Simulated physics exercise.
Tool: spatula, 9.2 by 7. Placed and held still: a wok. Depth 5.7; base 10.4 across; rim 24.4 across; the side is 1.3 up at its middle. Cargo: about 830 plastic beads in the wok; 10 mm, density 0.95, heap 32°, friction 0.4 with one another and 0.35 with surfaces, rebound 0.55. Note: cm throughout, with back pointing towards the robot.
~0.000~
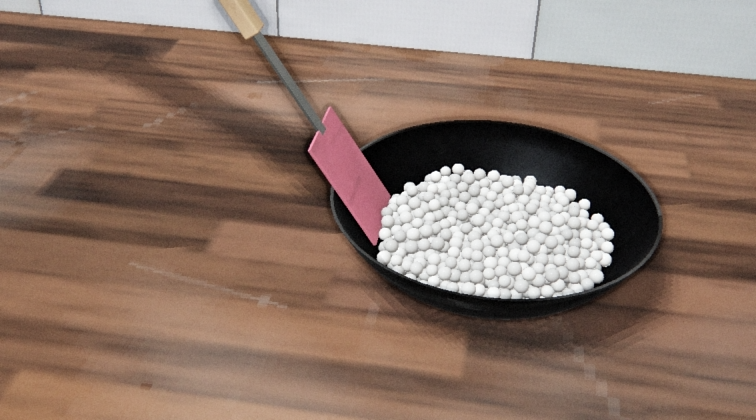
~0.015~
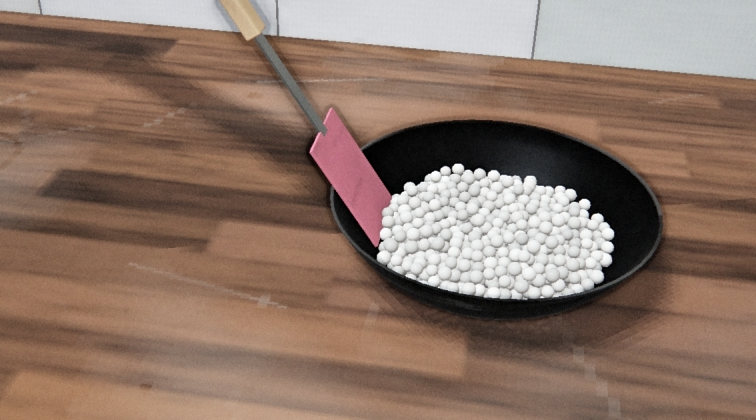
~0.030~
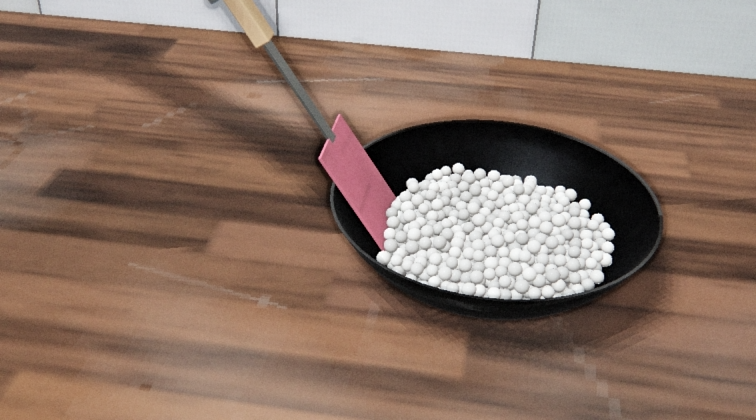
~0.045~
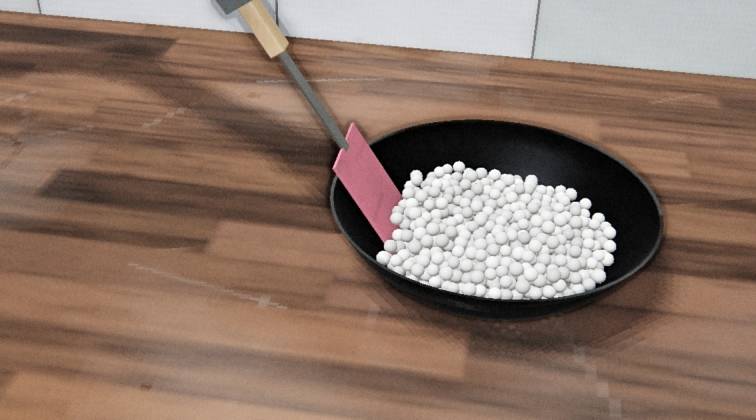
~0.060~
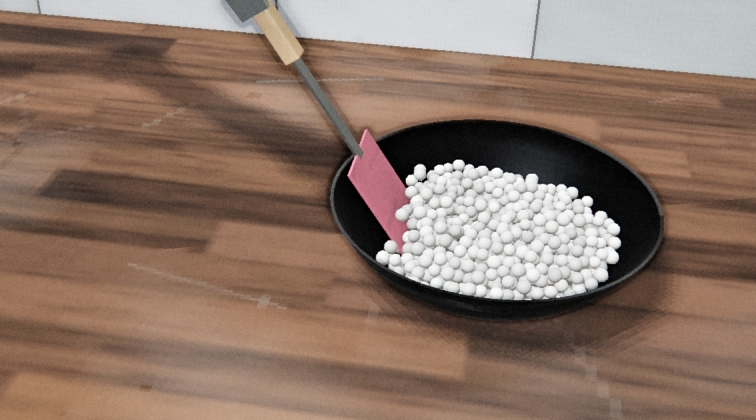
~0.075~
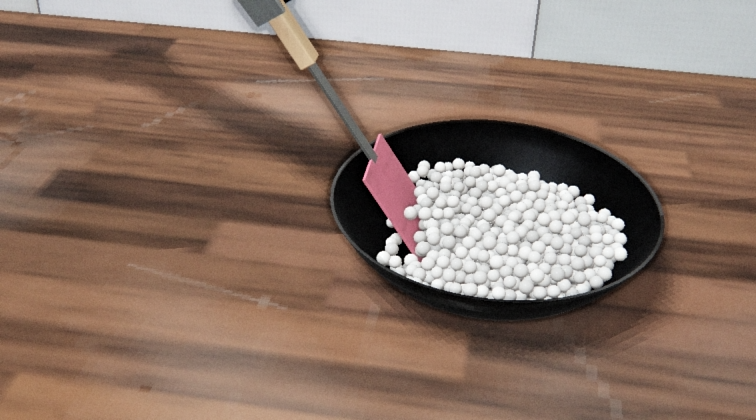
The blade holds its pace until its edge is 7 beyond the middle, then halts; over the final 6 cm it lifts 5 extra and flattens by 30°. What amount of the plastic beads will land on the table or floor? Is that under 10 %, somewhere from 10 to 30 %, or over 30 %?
It is from 10 to 30 %.
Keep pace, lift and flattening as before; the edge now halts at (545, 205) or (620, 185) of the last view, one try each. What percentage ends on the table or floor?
The two tries give near 0 and near 25 in a hundred.
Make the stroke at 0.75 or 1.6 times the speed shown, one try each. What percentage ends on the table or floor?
I'd expect close to 5 and then close to 25 percent.
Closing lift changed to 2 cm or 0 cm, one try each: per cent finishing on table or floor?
Try one gives about 5 in a hundred, try two about 5 in a hundred.
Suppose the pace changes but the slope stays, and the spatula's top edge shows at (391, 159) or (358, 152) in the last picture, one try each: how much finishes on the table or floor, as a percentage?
That comes to some 20 and some 10 percent, in that order.
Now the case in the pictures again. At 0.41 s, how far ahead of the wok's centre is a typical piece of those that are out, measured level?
Some 18 cm.
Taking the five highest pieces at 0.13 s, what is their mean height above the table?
About 5 cm.
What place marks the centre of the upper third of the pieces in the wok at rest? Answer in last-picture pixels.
About (580, 231).
After 0.13 s, sloping 57°, highest piece 6 above the table; 826 in the wok.
After 0.18 s, sloping 44°, highest piece 7 above the table; 826 in the wok.
After 0.41 s, sloping 27°, highest piece 8 above the table; 697 in the wok, 88 on the table or floor, 41 on the blade or in flight.
After 1.46 s, sloping 27°, highest piece 6 above the table; 697 in the wok, 129 on the table or floor.
At rest, 697 in the wok, 129 on the table or floor. That is 16 % on the table or floor.
